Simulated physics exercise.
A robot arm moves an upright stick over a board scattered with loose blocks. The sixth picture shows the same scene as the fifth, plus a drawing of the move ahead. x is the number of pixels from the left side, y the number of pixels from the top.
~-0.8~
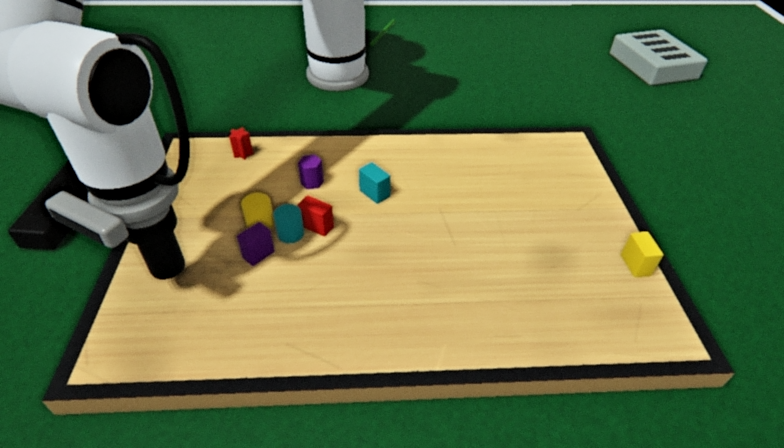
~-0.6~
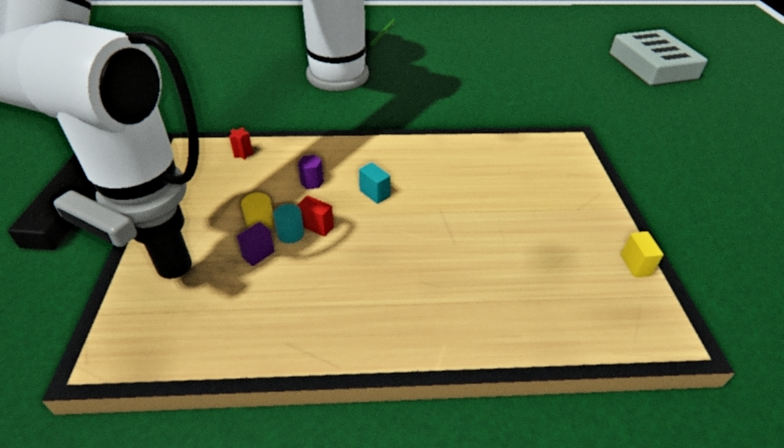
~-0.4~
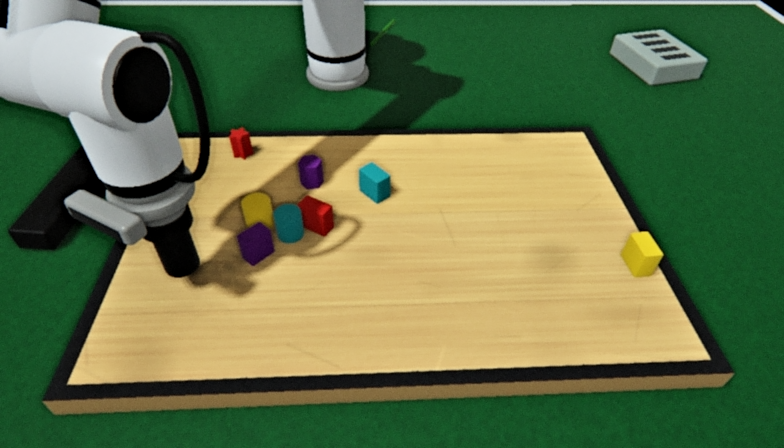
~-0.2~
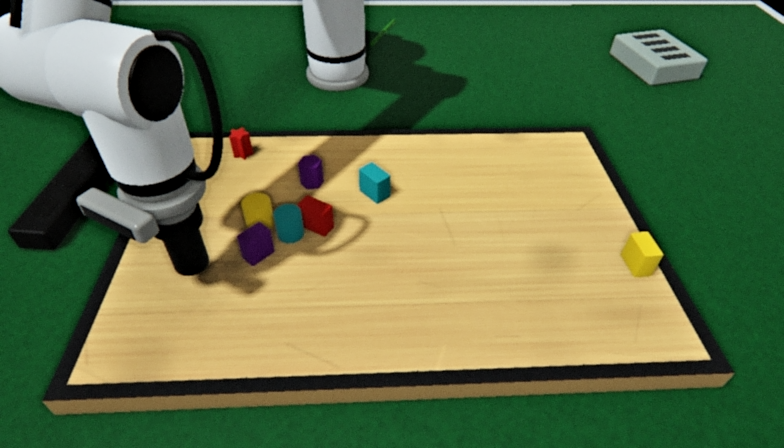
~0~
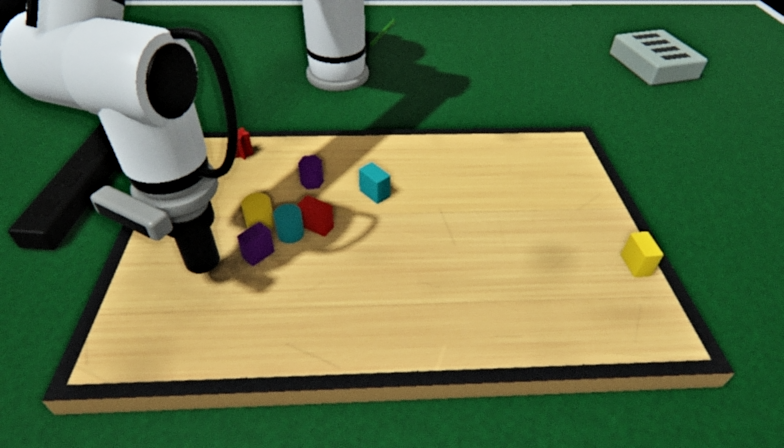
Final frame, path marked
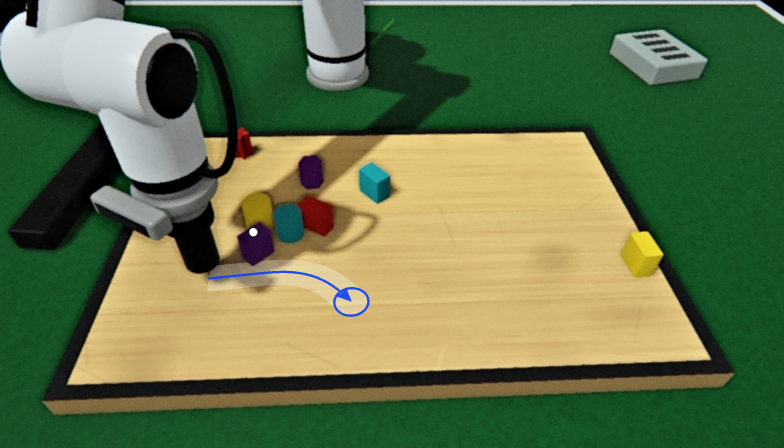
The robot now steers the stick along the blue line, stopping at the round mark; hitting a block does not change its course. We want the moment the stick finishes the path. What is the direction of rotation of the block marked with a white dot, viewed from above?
Short answer: Counterclockwise.
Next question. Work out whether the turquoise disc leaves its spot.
Not moved.
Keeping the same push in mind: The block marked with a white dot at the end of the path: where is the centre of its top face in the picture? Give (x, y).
It sits at (273, 227).
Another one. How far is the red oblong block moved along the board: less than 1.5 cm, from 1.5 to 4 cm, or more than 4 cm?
Short of 1.5 cm.
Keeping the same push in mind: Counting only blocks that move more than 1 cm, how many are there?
Count: 1.
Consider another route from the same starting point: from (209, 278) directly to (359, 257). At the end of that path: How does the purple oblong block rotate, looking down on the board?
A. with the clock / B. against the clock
B: Against the clock.
Path on the board, from (209, 278) via (262, 273) and (313, 276), ending at (351, 302); the dot is on the purple oblong block.
What follows on the original path. One third of the way, stick at (259, 257); purple oblong block at (265, 228), turned 50° anticlockwise.
Two thirds of the way, stick at (311, 260); purple oblong block at (273, 227), turned 85° anticlockwise.
At the end, stick at (350, 286); purple oblong block at (273, 227), turned 85° anticlockwise; turquoise disc in place; red oblong block in place.
